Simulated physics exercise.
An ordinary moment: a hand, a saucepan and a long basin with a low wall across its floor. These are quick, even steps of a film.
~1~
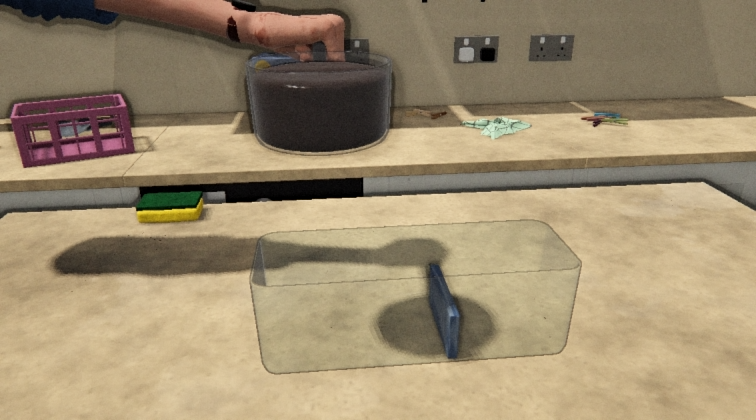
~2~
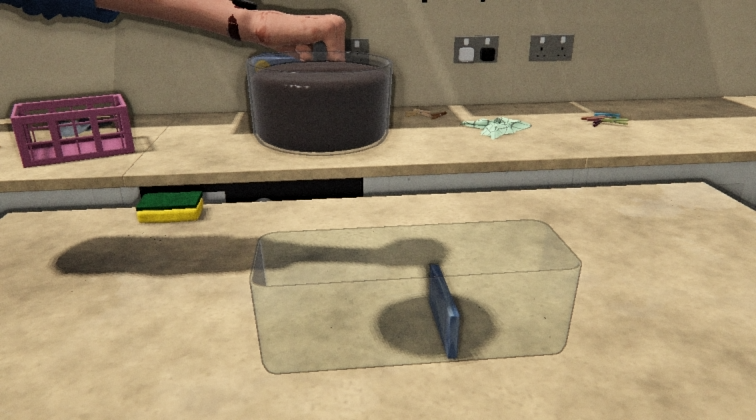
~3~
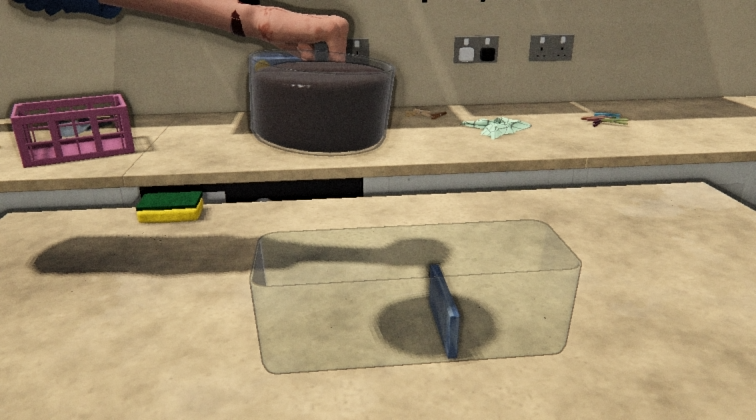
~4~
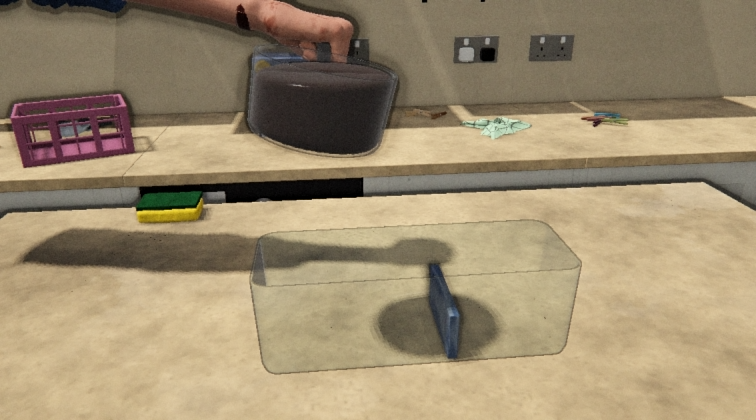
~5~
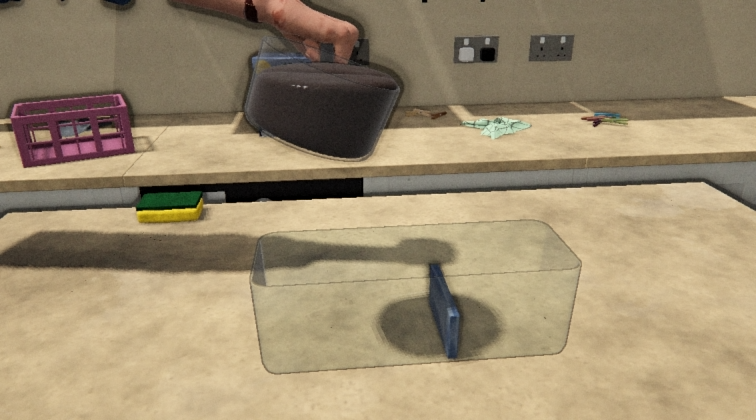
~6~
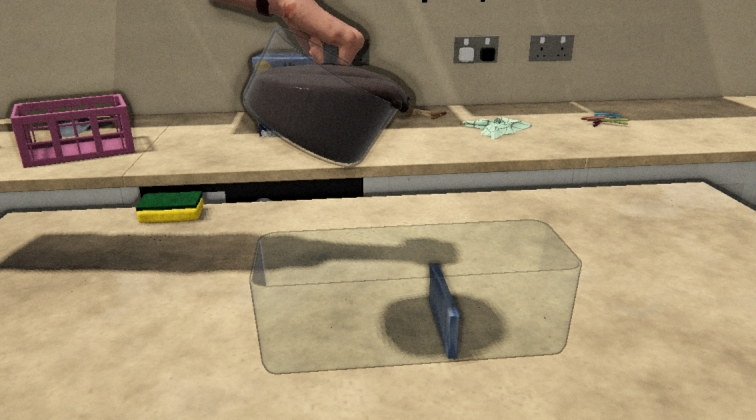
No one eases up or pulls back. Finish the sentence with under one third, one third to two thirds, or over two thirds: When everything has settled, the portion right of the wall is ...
When everything has settled, the portion right of the wall is one third to two thirds.
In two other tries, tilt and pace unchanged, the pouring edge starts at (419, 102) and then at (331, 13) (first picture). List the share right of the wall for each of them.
About 60 per cent, then about 5 per cent.
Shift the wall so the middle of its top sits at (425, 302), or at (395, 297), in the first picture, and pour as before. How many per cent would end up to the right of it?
Note: Roughly 65 % in case one, 90 % in case two.
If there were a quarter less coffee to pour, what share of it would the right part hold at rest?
Some 35 parts in a hundred.
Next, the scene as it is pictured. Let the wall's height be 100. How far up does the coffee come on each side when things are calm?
Once it is still, the left part shows 30 per cent and the right part 50.
A moment on, the tilt is 92° and 31 per cent is still to pour, 3 is left of the wall and 18 right of it.
Next, the tilt is 104° and 7 per cent is still to pour, 31 is left of the wall and 51 right of it.
Then the tilt is 104° and 1 per cent is still to pour, 44 is left of the wall and 48 right of it.
Later the tilt is 104° and 0 per cent is still to pour, 49 is left of the wall and 48 right of it.
Finally, 49 per cent lies left of the wall, 48 right of it and 3 outside.
